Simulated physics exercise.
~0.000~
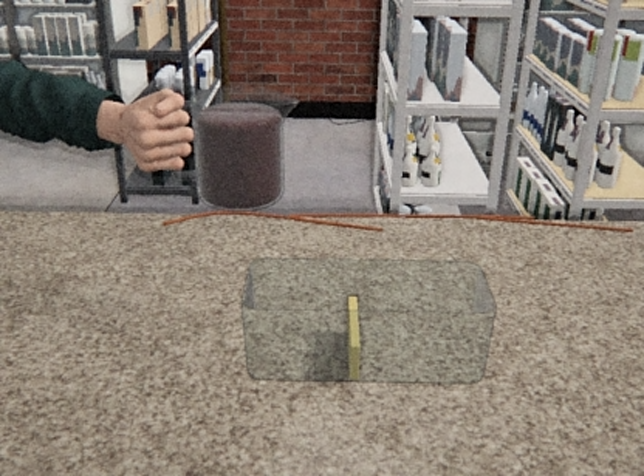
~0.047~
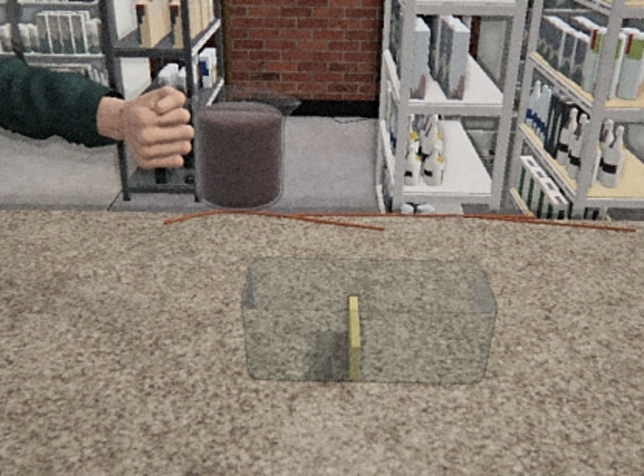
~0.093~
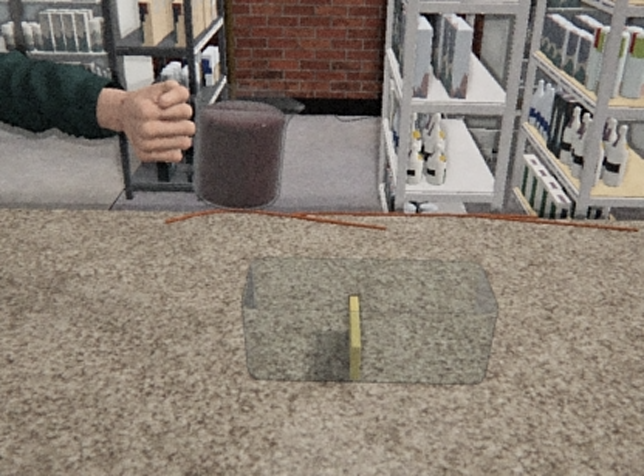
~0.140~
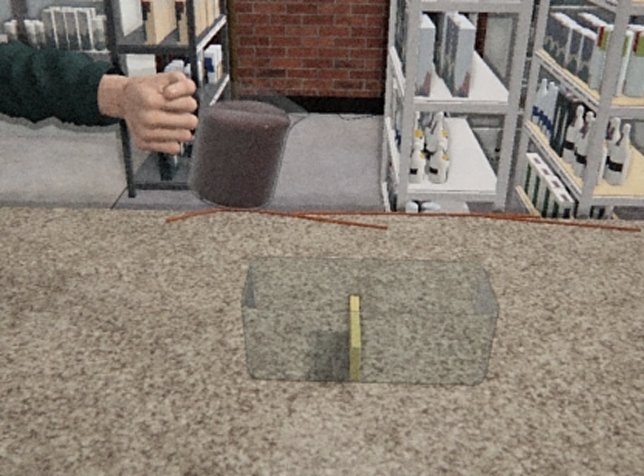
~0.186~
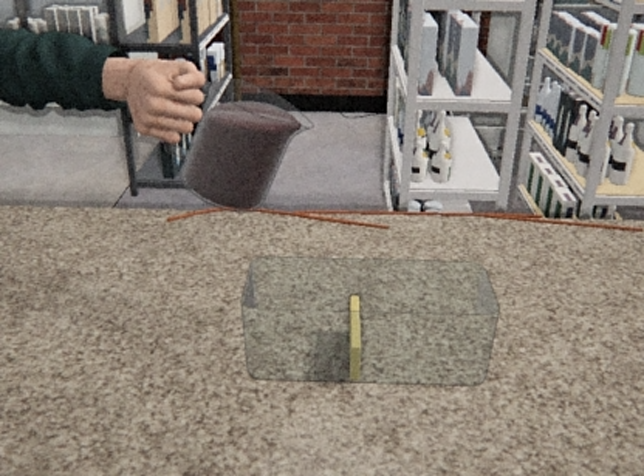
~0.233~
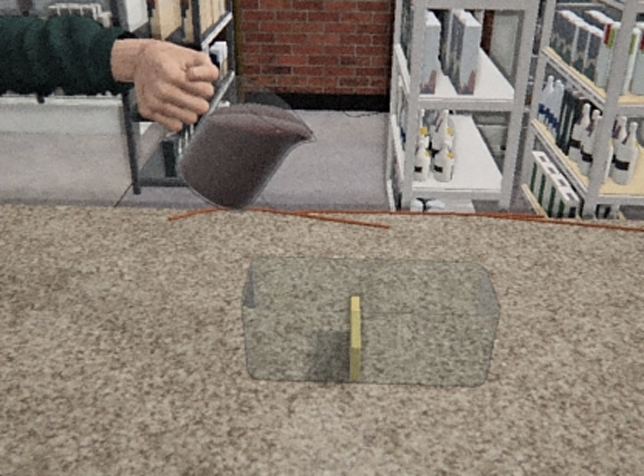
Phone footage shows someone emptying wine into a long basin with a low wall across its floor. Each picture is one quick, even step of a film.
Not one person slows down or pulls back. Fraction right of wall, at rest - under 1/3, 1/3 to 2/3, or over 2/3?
1/3 to 2/3.
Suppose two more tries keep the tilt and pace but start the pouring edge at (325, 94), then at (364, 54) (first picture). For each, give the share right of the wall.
Roughly 90 % the first time and roughly 85 % the second.
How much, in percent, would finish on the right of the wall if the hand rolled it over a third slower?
I'd estimate some 60 percent.
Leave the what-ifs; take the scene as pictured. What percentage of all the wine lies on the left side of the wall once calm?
Roughly 45 %.
A moment on, the jug is tipped on its side and 59 per cent is still to pour, 0 is left of the wall and 10 right of it.
Next, the jug is tipped right over and 17 per cent is still to pour, 23 is left of the wall and 36 right of it.
Then the jug is tipped right over and 4 per cent is still to pour, 38 is left of the wall and 51 right of it.
Later the jug is tipped right over and 1 per cent is still to pour, 46 is left of the wall and 51 right of it.
In the end 47 per cent lies left of the wall, 51 right of it and 2 outside.
